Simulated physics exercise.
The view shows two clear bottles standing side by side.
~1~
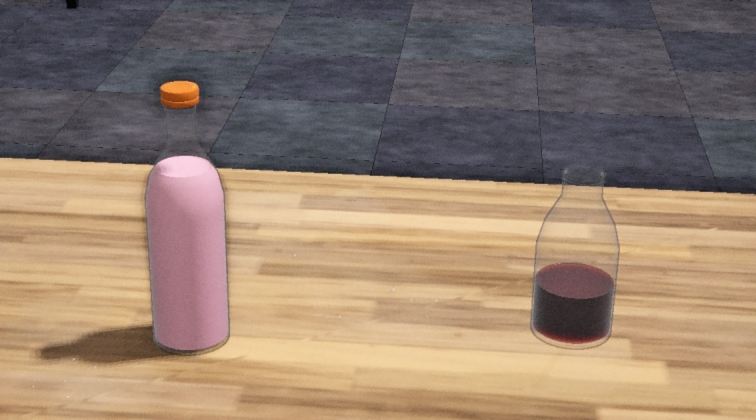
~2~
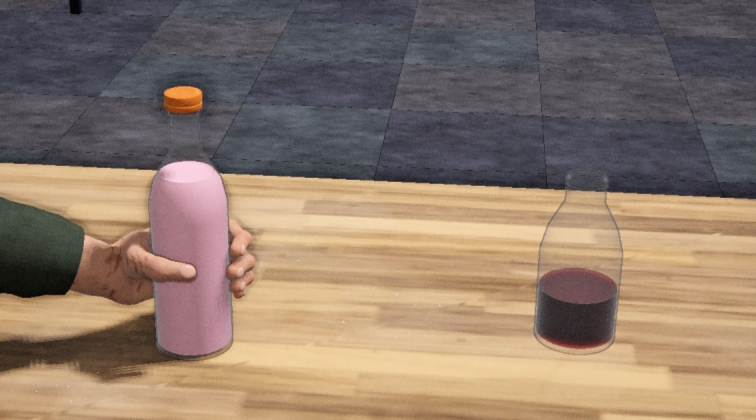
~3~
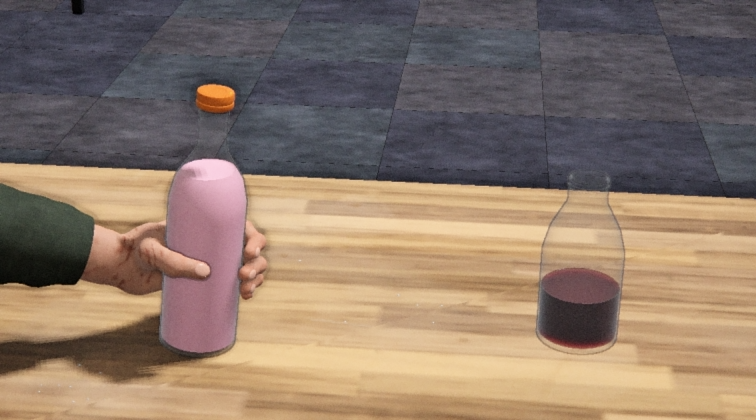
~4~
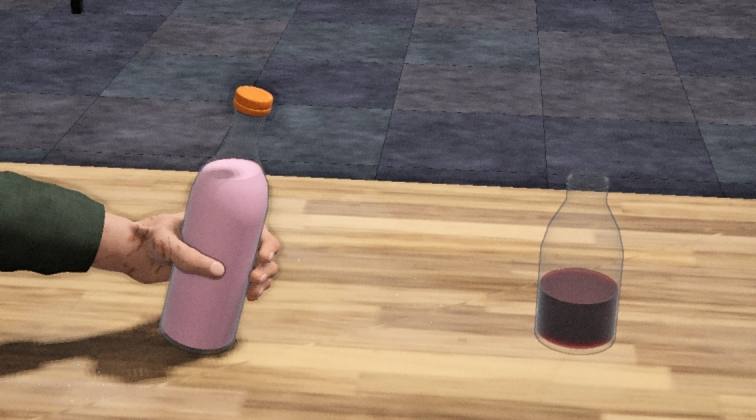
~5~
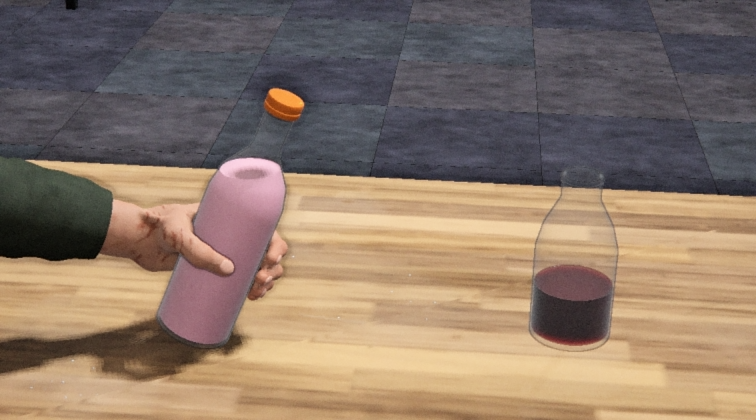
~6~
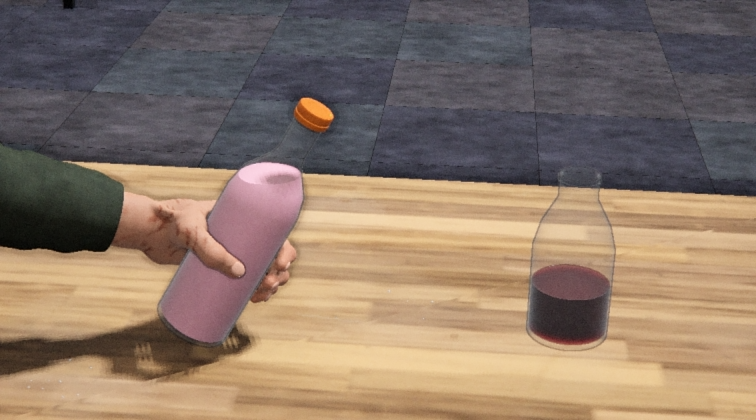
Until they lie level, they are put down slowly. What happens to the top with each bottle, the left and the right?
Left: The result will be no loss, right: The result will be some loss.
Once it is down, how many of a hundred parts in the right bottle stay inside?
I'd put it at close to 60 per cent of what was there.
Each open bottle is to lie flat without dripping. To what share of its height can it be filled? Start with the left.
About 22 per cent and 18 per cent.
Soon after, the left bottle is nearly down; left bottle, nothing comes out.
Later, the left bottle lies flat; left bottle, nothing comes out.
In the end, both lie flat; left bottle, nothing comes out; right bottle, it is running out of the neck.
